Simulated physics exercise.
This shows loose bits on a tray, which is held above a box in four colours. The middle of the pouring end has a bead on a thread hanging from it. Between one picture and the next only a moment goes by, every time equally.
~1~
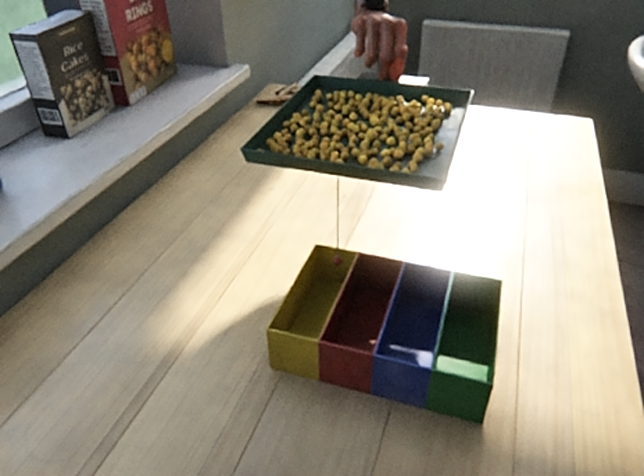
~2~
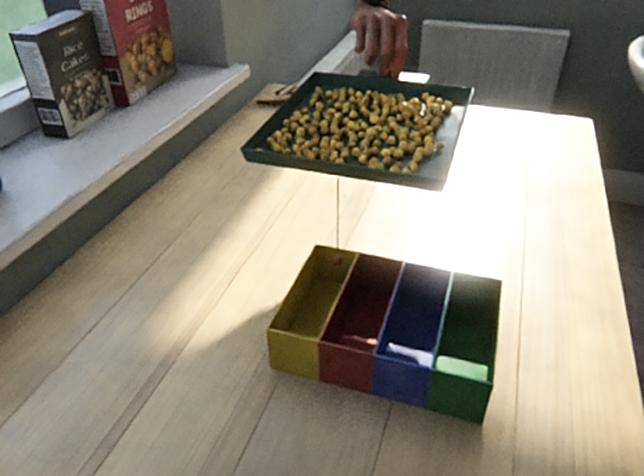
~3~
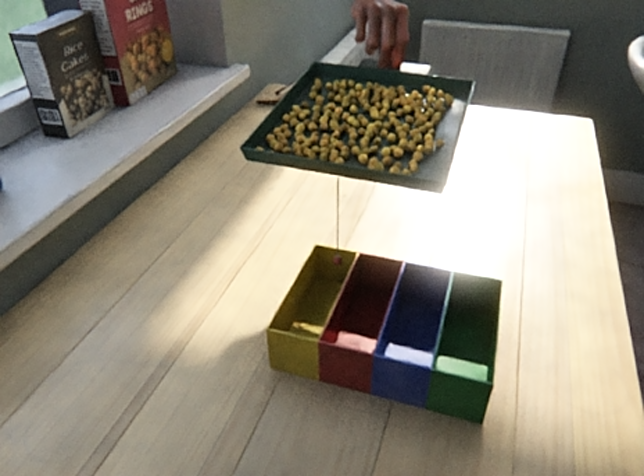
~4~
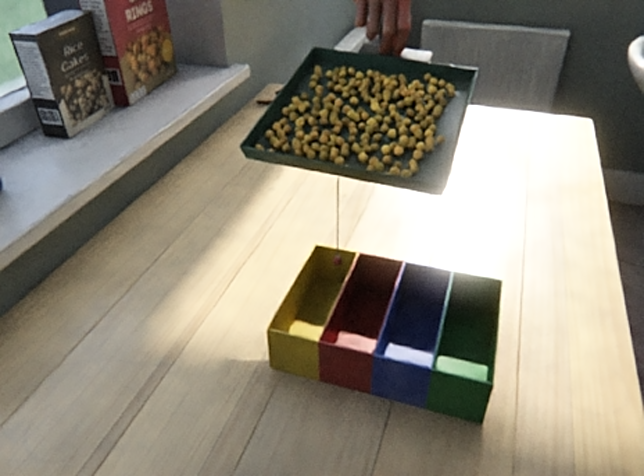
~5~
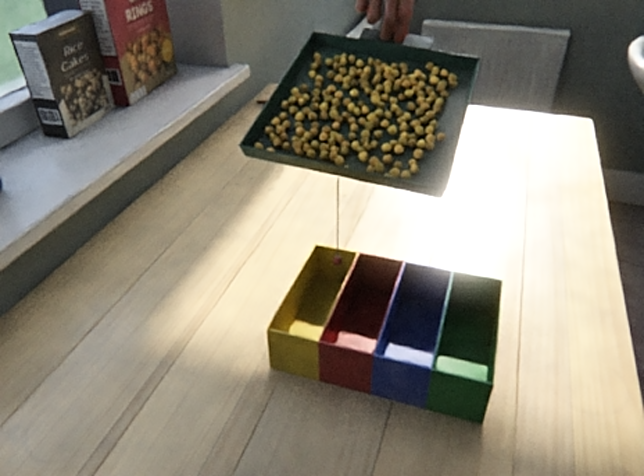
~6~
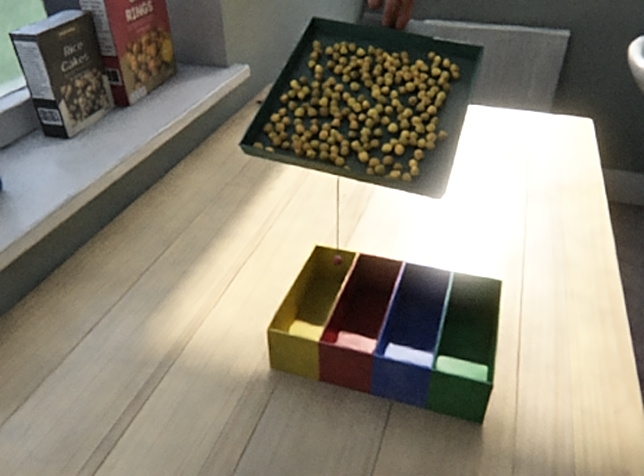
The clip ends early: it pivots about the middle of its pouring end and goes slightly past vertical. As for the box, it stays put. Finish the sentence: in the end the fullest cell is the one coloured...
In the end the fullest cell is the one coloured blue.
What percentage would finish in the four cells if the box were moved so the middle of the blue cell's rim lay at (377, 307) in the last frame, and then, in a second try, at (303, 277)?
Some 100 percent, followed by some 30 percent.
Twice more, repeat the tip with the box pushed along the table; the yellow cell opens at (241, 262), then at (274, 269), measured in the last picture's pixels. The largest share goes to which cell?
Result 1: The green cell; result 2: That green cell.
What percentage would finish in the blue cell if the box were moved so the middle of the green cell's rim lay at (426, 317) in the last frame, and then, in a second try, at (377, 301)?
Trial 1: 30 percent; trial 2: 10 percent.
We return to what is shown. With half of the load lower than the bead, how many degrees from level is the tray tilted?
Roughly 105 degrees.
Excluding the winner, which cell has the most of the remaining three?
Second is that red cell.
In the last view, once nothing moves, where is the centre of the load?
Close to (392, 349) in the last picture.
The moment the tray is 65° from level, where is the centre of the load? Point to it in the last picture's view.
The load is centred around (376, 141).
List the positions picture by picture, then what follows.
Corners of the pouring end at (245, 148) and (444, 177), level; middle of the load at (364, 128), puffed corn balls; bead on its thread at (338, 261); yellow cell at (293, 351); red cell at (345, 364); blue cell at (400, 378); green cell at (459, 393), in the first frame.
Corners of the pouring end at (245, 147) and (444, 178), level; middle of the load at (364, 127), in the second frame.
Corners of the pouring end at (245, 146) and (444, 180), tipped barely, lowest at the right corner; middle of the load at (364, 123), in the third frame.
Corners of the pouring end at (244, 145) and (444, 183), tipped a little, lowest at the right corner; middle of the load at (365, 116), in the fourth frame.
Corners of the pouring end at (244, 143) and (443, 186), tipped a little, lowest at the right corner; middle of the load at (365, 110), in the fifth frame.
Corners of the pouring end at (243, 142) and (443, 189), tipped clearly, lowest at the right corner; middle of the load at (365, 105); yellow cell at (293, 351); red cell at (345, 364); blue cell at (400, 378); green cell at (459, 393), in the sixth frame.
Soon, tray tipped steeply; nearly all on the tray; a stray few falling or outside the box.
A while on, tray tipped past a quarter turn; about a quarter on the tray; about a third in the blue cell; about a quarter in the red cell; a small part in the green cell; a stray few in the yellow cell; about a quarter falling or outside the box.
Towards the end, tray tipped past a quarter turn; about half in the blue cell; about a third in the red cell; a small part in the yellow cell; a small part in the green cell; a small part falling or outside the box.
Finally, tray tipped past a quarter turn; about half in the blue cell; about a third in the red cell; a small part in the yellow cell; a small part in the green cell; a small part outside the box.
